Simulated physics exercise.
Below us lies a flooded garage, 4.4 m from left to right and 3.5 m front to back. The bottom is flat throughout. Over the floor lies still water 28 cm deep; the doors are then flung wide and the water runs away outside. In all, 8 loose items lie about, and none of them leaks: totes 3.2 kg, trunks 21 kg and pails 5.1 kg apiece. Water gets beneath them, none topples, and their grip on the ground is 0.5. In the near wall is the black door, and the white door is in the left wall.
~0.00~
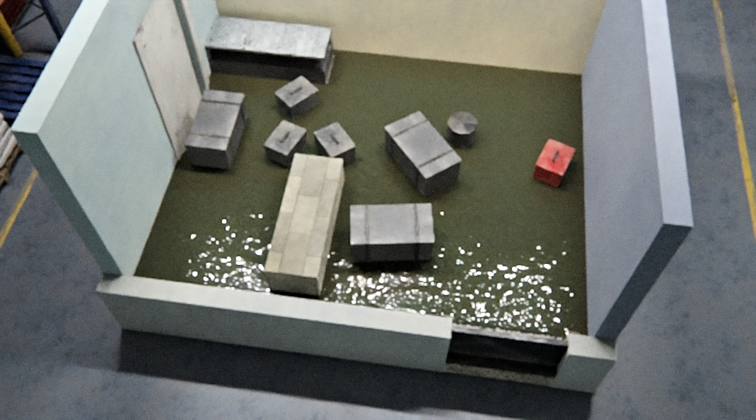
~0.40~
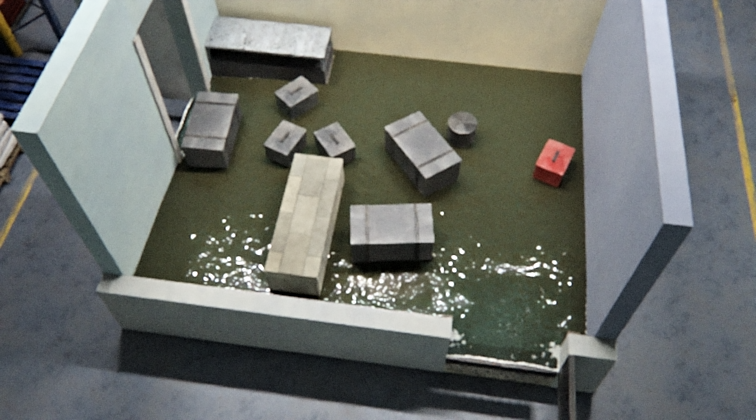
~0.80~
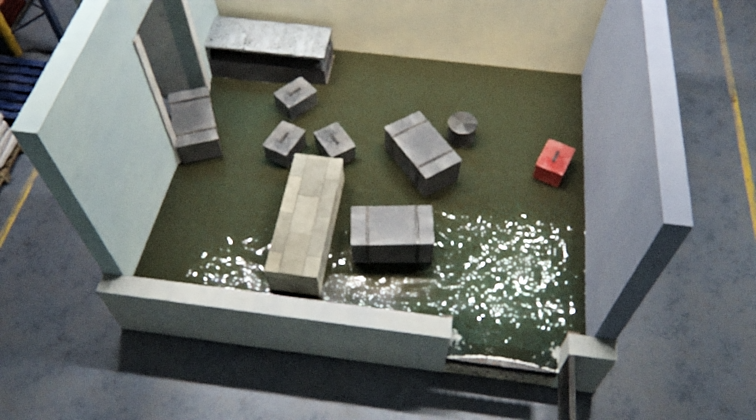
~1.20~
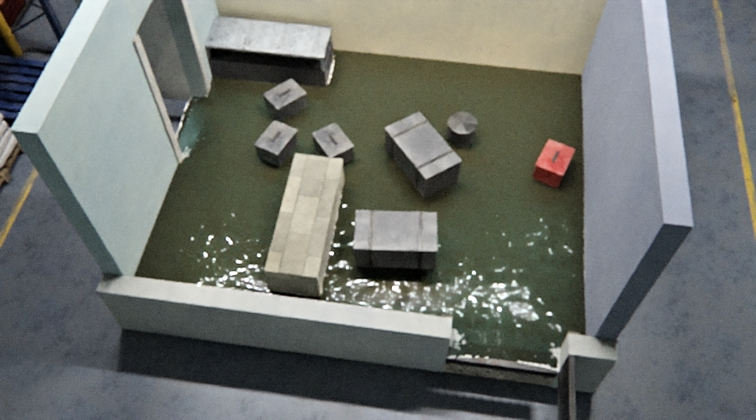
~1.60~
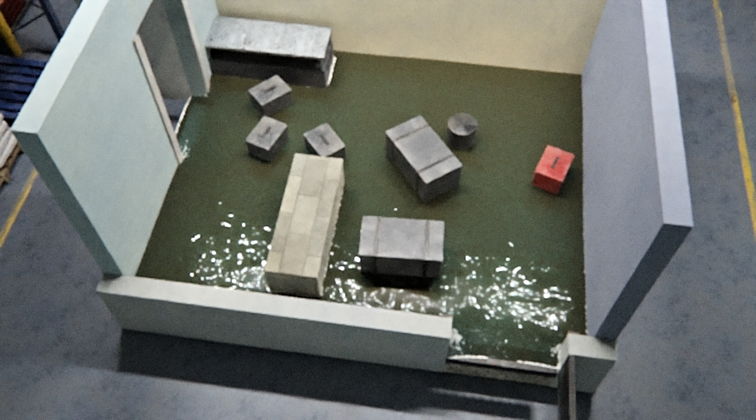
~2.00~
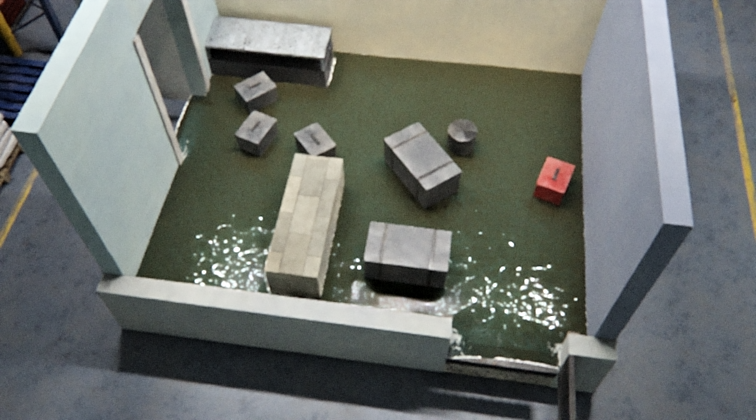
The clip opens on a flooded garage seen from above, its white left door and black near door shut. Both doors open, and the grey trunk beside the left one slides out through it. Three small grey boxes then drift left, while another trunk and the red tote shift slightly nearer.
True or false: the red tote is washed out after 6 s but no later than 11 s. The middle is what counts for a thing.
True.
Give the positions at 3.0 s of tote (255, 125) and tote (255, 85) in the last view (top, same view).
(221, 119) and (214, 88), roughly.
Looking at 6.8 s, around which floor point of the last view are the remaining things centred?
Mean position: Approximately (470, 237).
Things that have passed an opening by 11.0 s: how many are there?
It comes to 6.
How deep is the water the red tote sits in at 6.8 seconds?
About 14 cm.
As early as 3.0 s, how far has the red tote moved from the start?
Shift: About 50 cm.
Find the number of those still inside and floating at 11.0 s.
The count is 2.
After 3.0 s the red tote is near (557, 199), 0.5 m from its start, afloat; 1 of 8 are out; 7 afloat.
After 6.8 s the red tote is near (563, 280), 1.4 m from its start, afloat; 5 of 8 are out; 3 afloat.
After 11.0 s the red tote has gone out (at 9.0 s); 6 of 8 are out; 2 afloat.
After 15.0 s the red tote has gone out (at 9.0 s); 7 of 8 are out; 1 afloat.
